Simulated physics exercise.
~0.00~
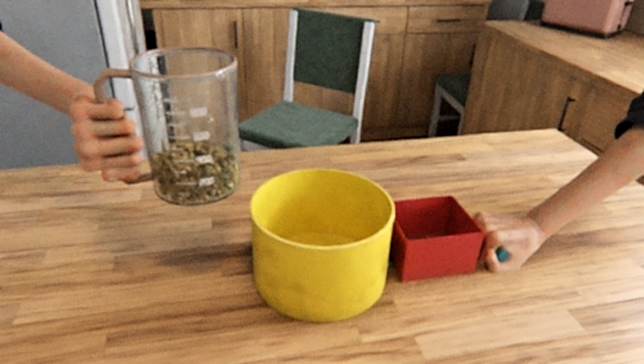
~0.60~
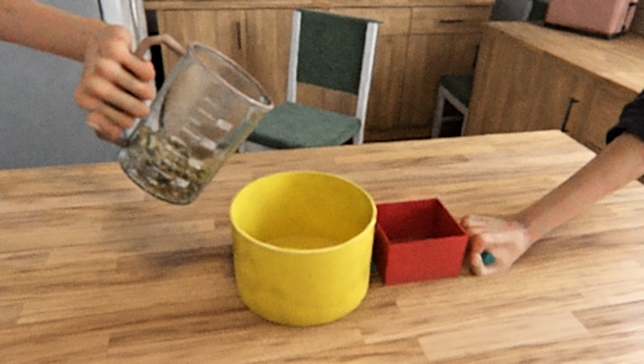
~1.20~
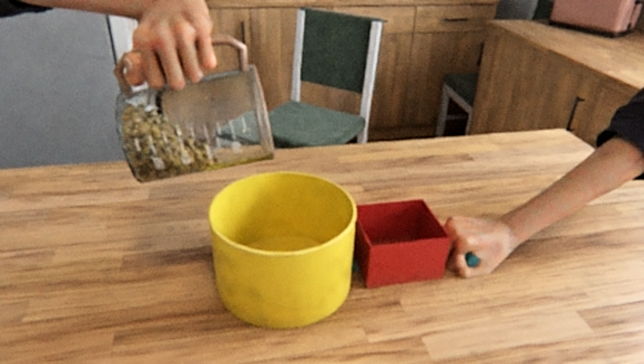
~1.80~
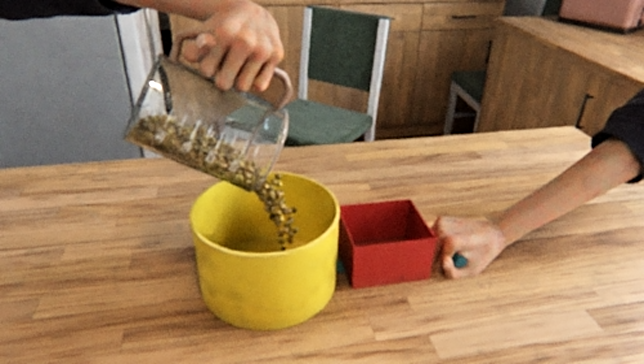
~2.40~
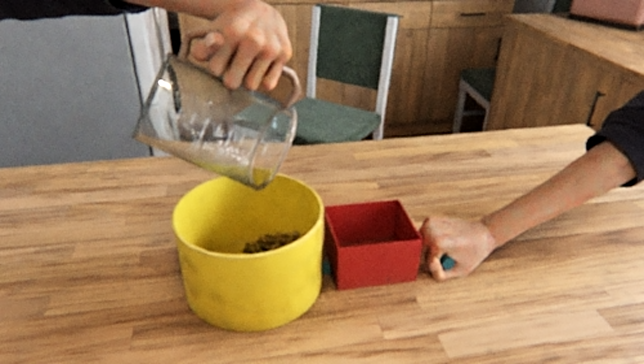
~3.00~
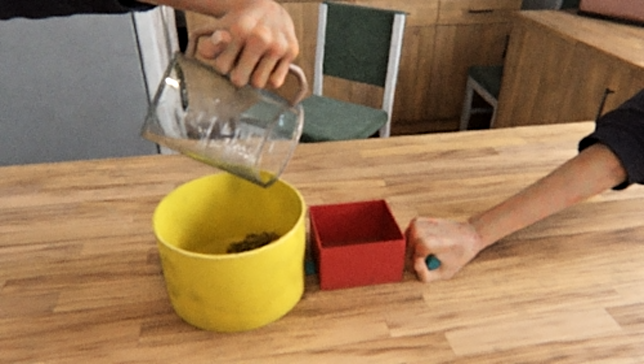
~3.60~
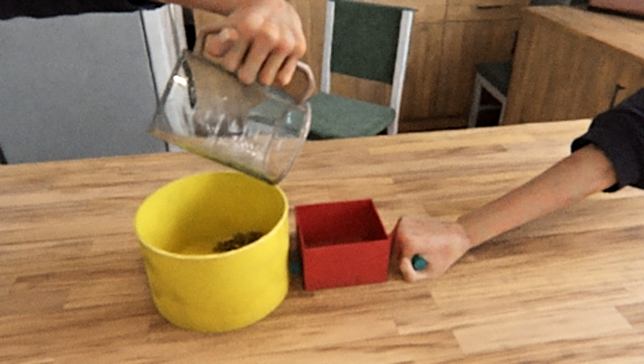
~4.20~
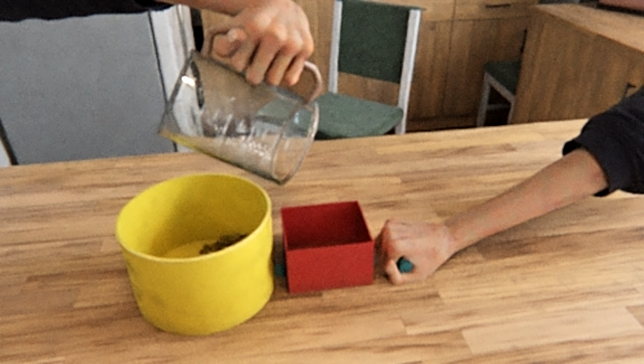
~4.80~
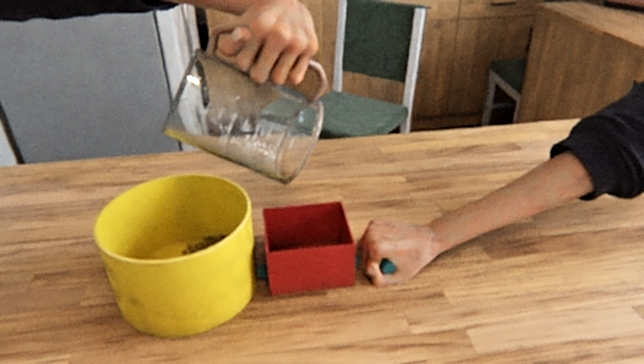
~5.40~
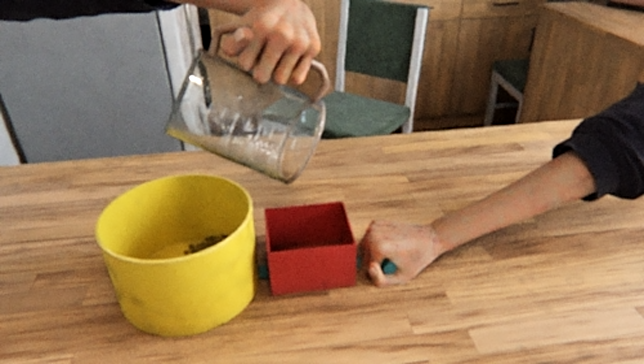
A wooden table in a kitchen is seen from slightly above, with a green chair and cabinets behind it. A hand at the left holds a clear jug partly filled with lentils, while a round yellow pot stands near the middle, joined to a square red tin that another hand grips from the right. The pot and tin slide steadily left together as the jug tips over. The lentils pour in a stream into the yellow pot, emptying the jug. The dishes keep sliding left, then stop, with the lentils in the yellow pot, the red tin empty and the jug still tilted above.
